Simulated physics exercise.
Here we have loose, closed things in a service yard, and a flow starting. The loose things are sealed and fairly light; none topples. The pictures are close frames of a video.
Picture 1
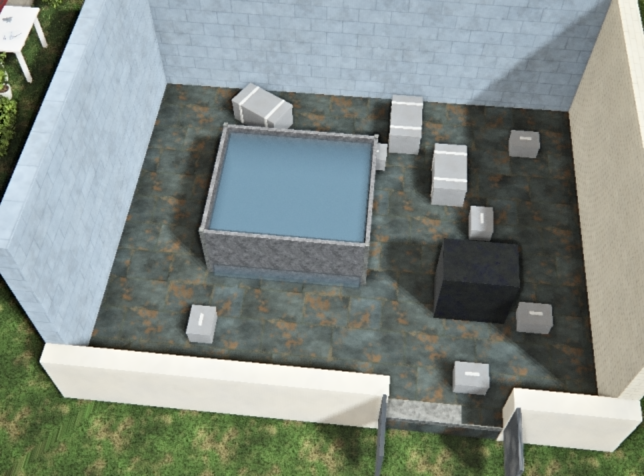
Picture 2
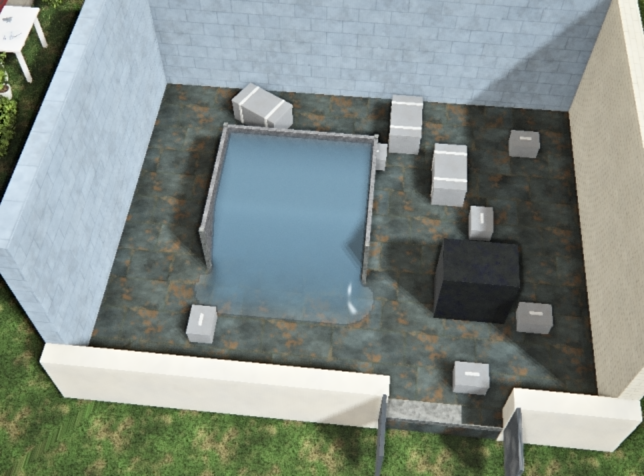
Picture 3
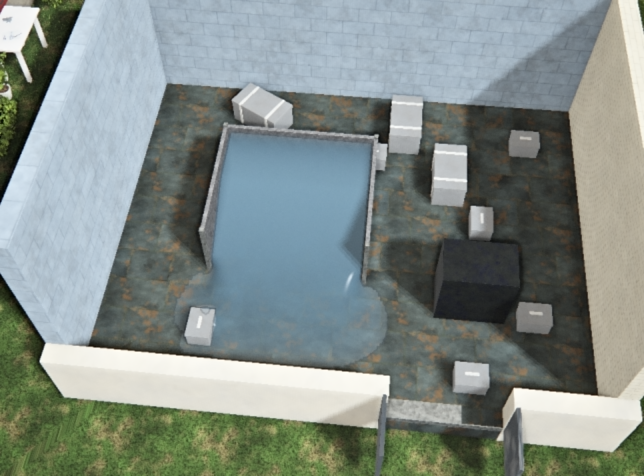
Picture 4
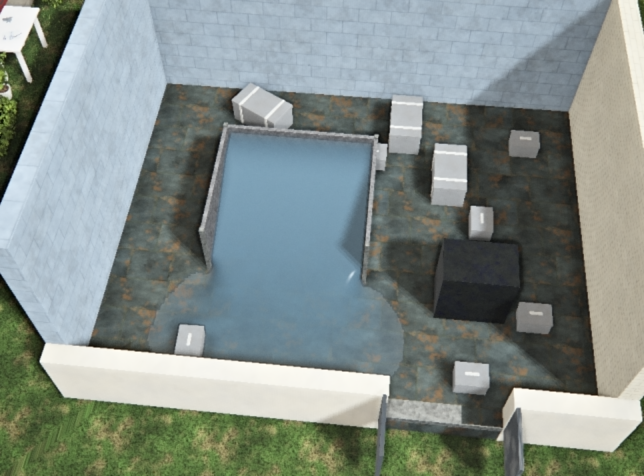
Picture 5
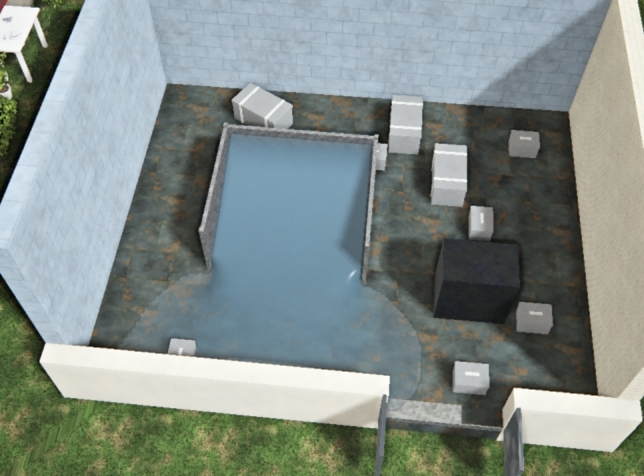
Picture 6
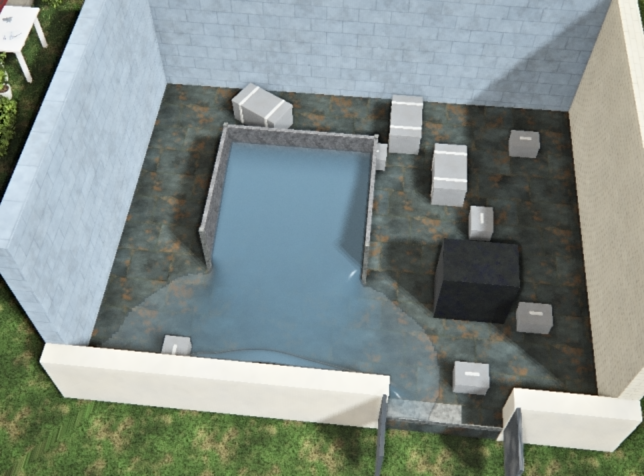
In a walled service yard scattered with pale closed boxes and one dark block, a raised tank of water stands full until its front side gives way. Water pours out toward the low front wall, spreading sideways across the floor, and carries one small box forward and left to the wall while the others stay put.
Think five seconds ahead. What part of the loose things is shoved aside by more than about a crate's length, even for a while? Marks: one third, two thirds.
That comes to from one to two thirds.
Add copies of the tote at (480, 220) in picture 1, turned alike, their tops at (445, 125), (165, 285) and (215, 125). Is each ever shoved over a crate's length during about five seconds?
In that order: Never so far, moved that far, yes.
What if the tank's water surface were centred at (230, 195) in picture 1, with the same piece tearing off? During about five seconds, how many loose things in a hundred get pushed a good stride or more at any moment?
Near 80 in a hundred.
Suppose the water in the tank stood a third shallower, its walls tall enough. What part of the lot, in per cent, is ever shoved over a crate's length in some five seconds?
Close to 40 %.
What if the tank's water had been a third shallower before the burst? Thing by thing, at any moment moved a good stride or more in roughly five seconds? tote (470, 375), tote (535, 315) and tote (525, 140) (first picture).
As listed: That far or more, that far or more, less than that.
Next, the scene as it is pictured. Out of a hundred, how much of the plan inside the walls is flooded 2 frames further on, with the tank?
About 30 per cent.
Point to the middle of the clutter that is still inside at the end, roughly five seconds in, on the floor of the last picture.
At about (419, 187).
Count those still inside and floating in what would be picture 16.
That makes 1.
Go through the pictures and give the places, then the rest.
A tote at (201, 320), on the bottom; a tote is out of sight; 0 of 10 have shifted, in the first picture.
A tote at (201, 320) rests on the ground; a tote is out of sight; 0 of 10 have shifted, in the second picture.
A tote at (200, 322), on the bottom, close to its start; a tote is out of sight; 0 of 10 have shifted, in the third picture.
A tote at (189, 340) rests on the ground, a stride from its start; a tote is out of sight; 1 of 10 have shifted, in the fourth picture.
A tote at (180, 354) rests on the ground, a stride from its start; a tote is out of sight; 1 of 10 have shifted, in the fifth picture.
A tote at (174, 351), afloat, a stride from its start; a tote is out of sight; 1 of 10 have shifted, in the sixth picture.
A moment on, 1 of 10 are well off their spots; 1 afloat.
Next, 2 of 10 are well off their spots; 1 afloat.
Later, 4 of 10 are well off their spots; 2 afloat.
In the end, 4 of 10 are well off their spots, and 5 have been at some point; 6 afloat.
